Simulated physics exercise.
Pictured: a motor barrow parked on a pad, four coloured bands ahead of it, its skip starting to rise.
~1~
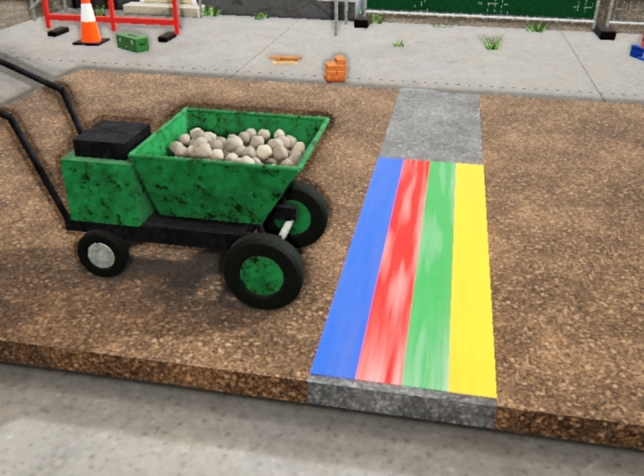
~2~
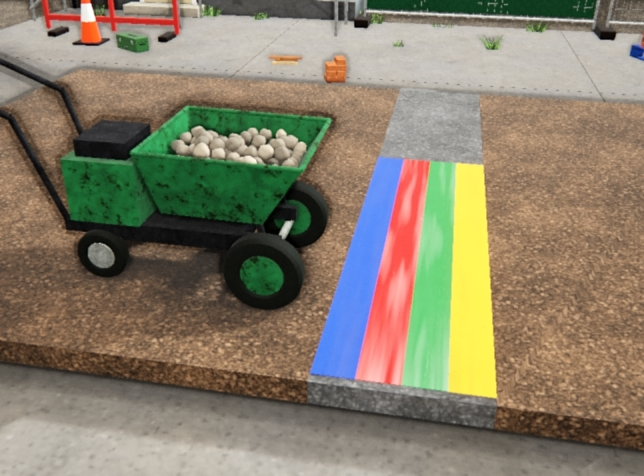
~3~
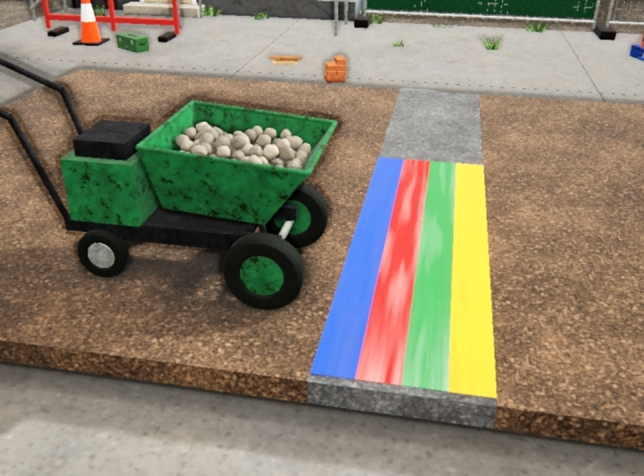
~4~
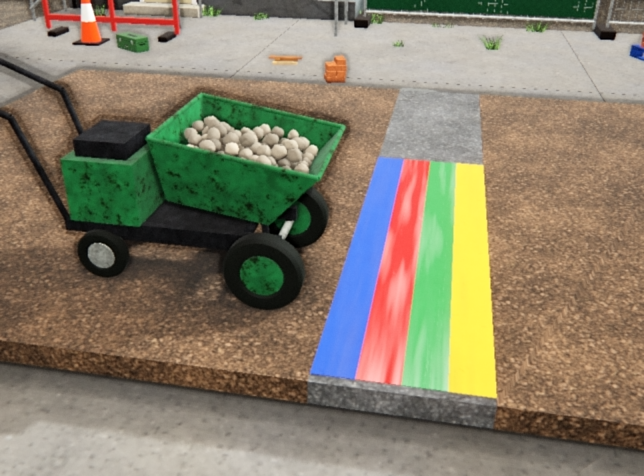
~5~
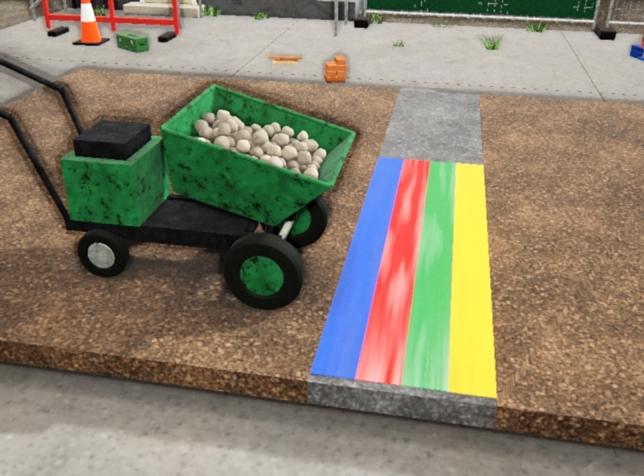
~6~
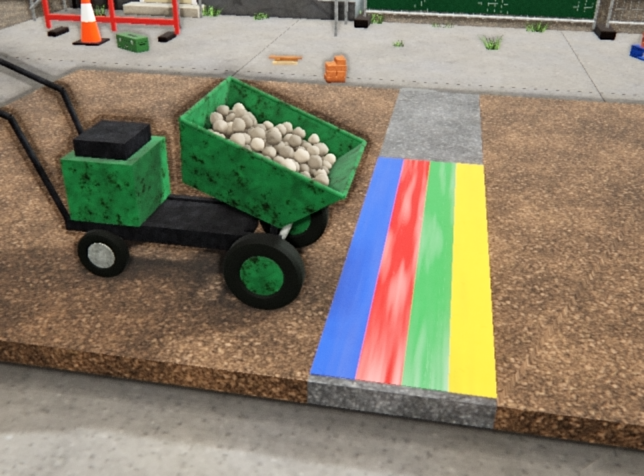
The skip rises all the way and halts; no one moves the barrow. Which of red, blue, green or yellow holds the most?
Green.
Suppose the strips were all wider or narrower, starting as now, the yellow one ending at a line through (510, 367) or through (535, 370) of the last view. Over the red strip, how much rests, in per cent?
I get 20 % for the first one and 30 % for the second.
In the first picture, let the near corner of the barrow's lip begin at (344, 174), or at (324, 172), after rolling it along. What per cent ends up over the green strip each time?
First spot: About 20 percent; second spot: About 30 percent.
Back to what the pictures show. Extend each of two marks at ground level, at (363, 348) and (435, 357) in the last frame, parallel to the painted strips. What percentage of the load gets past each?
The first comes to 70 per cent, the second to 30 per cent.
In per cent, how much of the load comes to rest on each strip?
Blue strip around 0, red strip around 15, green strip around 30, yellow strip around 15.
Just after the last frame, skip tipped steeply; every one in the skip.
A moment on, skip tipped right over; the larger part in the skip; about a tenth over the red strip; about a tenth over the green strip; just a few over the yellow strip.
Further on, skip tipped right over; roughly a third in the skip; just a few over the blue strip; about a tenth over the red strip; roughly a quarter over the green strip; about a tenth over the yellow strip; about a tenth off the paint.
When it is over, skip tipped right over; roughly a quarter in the skip; just a few over the blue strip; roughly a quarter over the red strip; roughly a third over the green strip; about a tenth over the yellow strip; about a tenth off the paint.
